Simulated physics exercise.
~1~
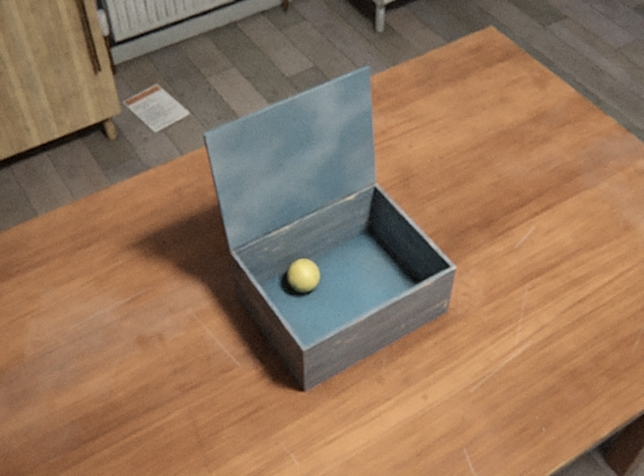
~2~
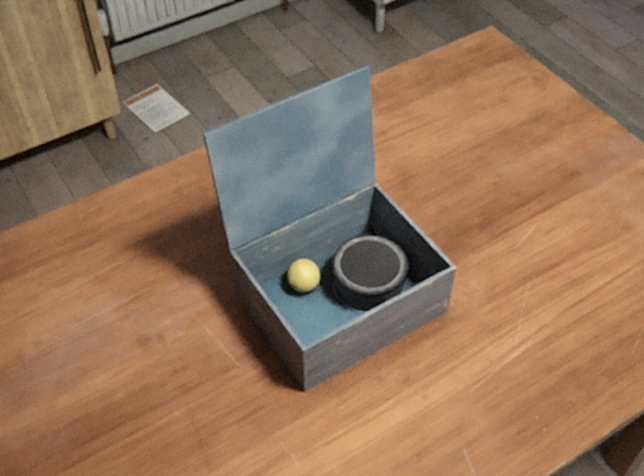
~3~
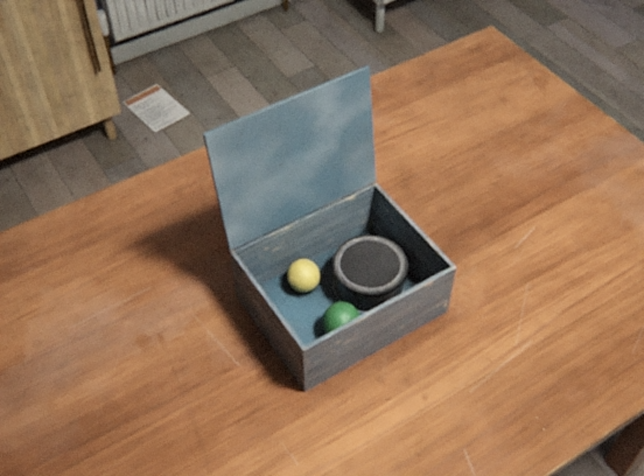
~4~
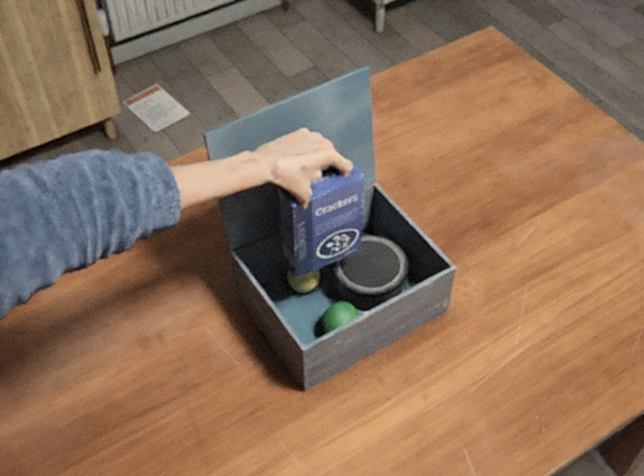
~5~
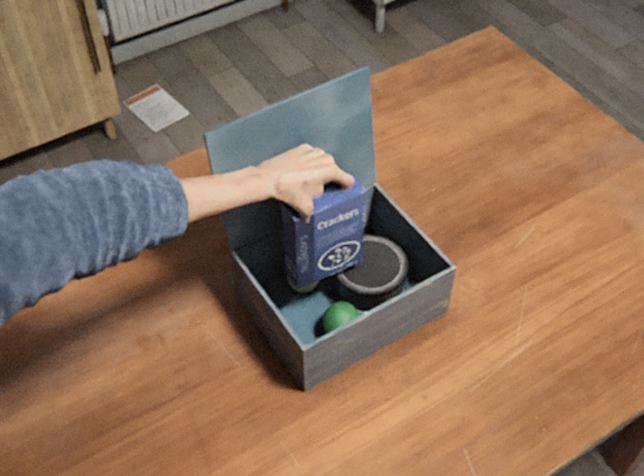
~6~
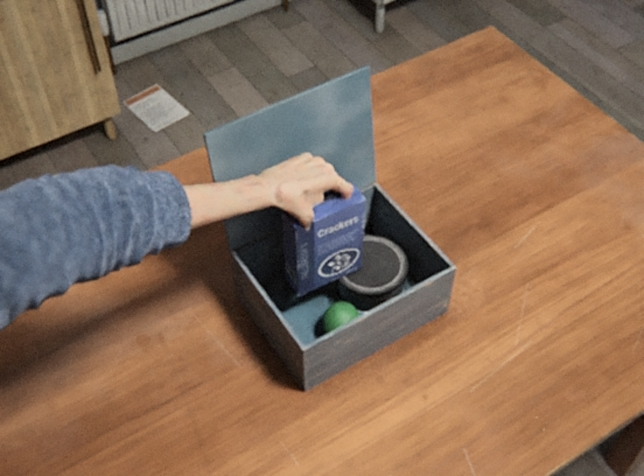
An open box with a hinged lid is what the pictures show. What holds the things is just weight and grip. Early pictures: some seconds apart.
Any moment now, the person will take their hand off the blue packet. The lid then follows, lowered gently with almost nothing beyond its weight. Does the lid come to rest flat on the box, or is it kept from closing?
The lid is kept from closing.
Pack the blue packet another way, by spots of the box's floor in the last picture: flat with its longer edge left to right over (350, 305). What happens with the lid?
That way the lid ends up fully closed.
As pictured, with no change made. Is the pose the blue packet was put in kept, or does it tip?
Observation: It tilts over.
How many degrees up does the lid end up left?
The lid sits around 16° above the rim.
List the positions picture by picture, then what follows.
In the first frame, the last thing is not in view yet.
In the second frame, the last thing is not in view yet; yellow lemon (304, 276).
In the third frame, the last thing is not in view yet.
The fourth frame shows still above its spot; blue packet (322, 220); black tub (369, 274).
The fifth frame shows still above its spot; blue packet (324, 233).
The sixth frame shows in place under the hand; blue packet (324, 241).
Then, 0.70 s on from there, blue packet turned 61° from how it was put near (329, 298); yellow lemon shifted a little.
Then, 1.60 s on from there, lid 60° above the rim; blue packet turned 60° from how it was put near (330, 299); green lemon shifted a little.
Then, 2.20 s on from there, lid 16° above the rim; blue packet turned 60° from how it was put near (330, 299); green lemon shifted a little.
In the end, lid 16° above the rim; toppled in the box, blue packet; the other 3 unmoved. At the end, from the last picture's camera, blue packet near (331, 299).
